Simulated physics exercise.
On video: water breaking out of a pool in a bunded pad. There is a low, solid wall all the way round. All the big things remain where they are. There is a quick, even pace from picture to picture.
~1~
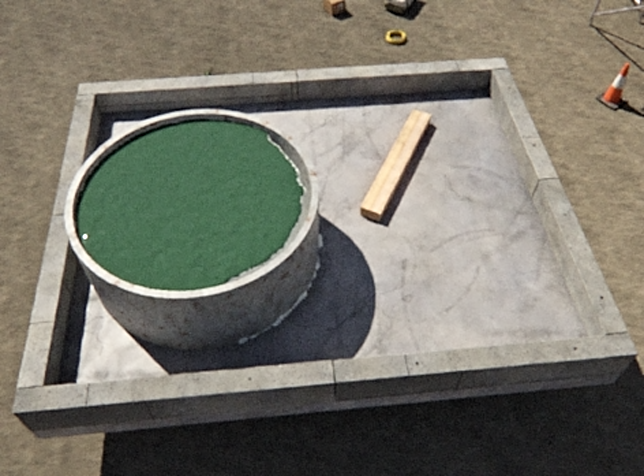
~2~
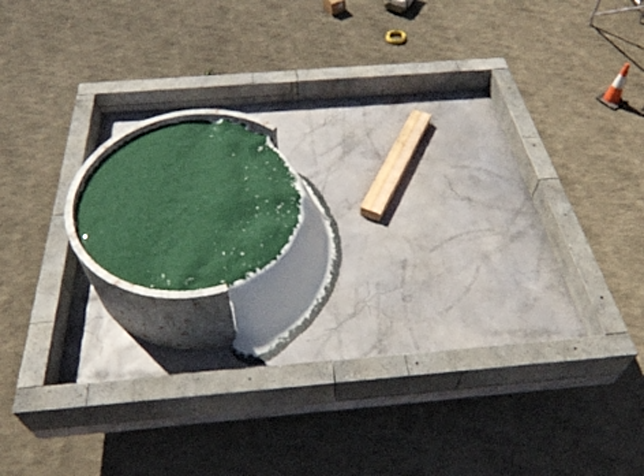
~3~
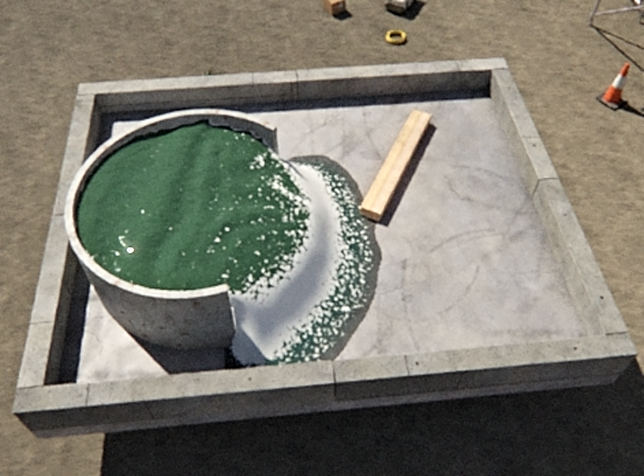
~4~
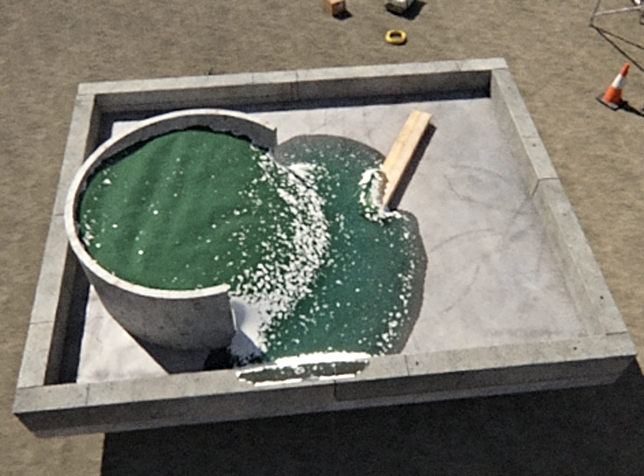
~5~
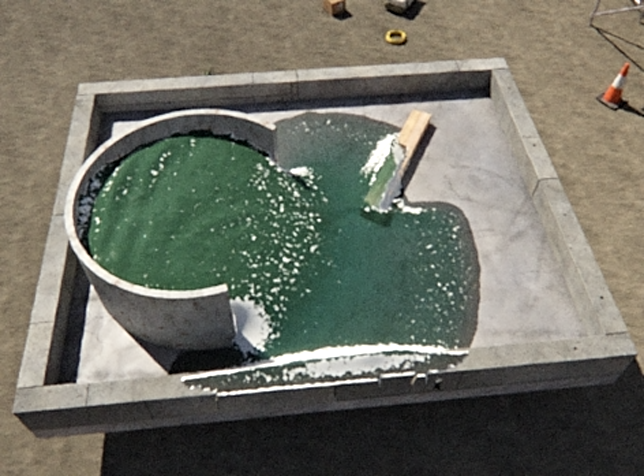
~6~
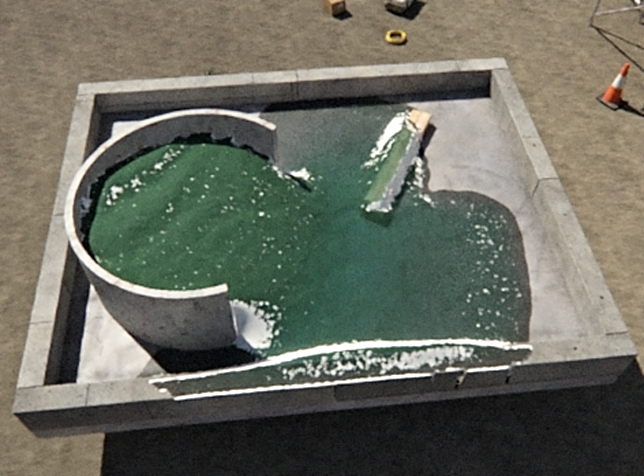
A round concrete pool of dark green water stands at the left of a low-walled rectangular concrete pad, seen from above at an angle by a still camera. A pale wooden beam lies right of the pool, with bare brown ground outside and an orange-and-white cone at upper right. The pool's right side opens and foaming green water pours out, spreads rightward, surges along the near wall and washes over the beam.
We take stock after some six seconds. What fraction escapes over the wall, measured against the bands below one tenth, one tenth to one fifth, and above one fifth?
Escaping water lands between a tenth and a fifth.
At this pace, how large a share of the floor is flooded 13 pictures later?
About 85 percent.
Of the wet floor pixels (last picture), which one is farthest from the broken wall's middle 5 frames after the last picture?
Near (476, 91).
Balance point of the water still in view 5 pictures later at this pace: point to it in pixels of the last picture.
The water centres close to (312, 250).
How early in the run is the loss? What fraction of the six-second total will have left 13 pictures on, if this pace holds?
I make it 70 per cent.
A moment on, water covers 65 % of the floor; the low wall has let 0 % over.
Next, water covers 70 % of the floor; the low wall has let 1 % over.
Then, water covers 75 % of the floor; the low wall has let 10 % over.
Later, water covers 80 % of the floor; the low wall has let 13 % over.
In the end, water covers 80 % of the floor; the low wall has let 14 % over.
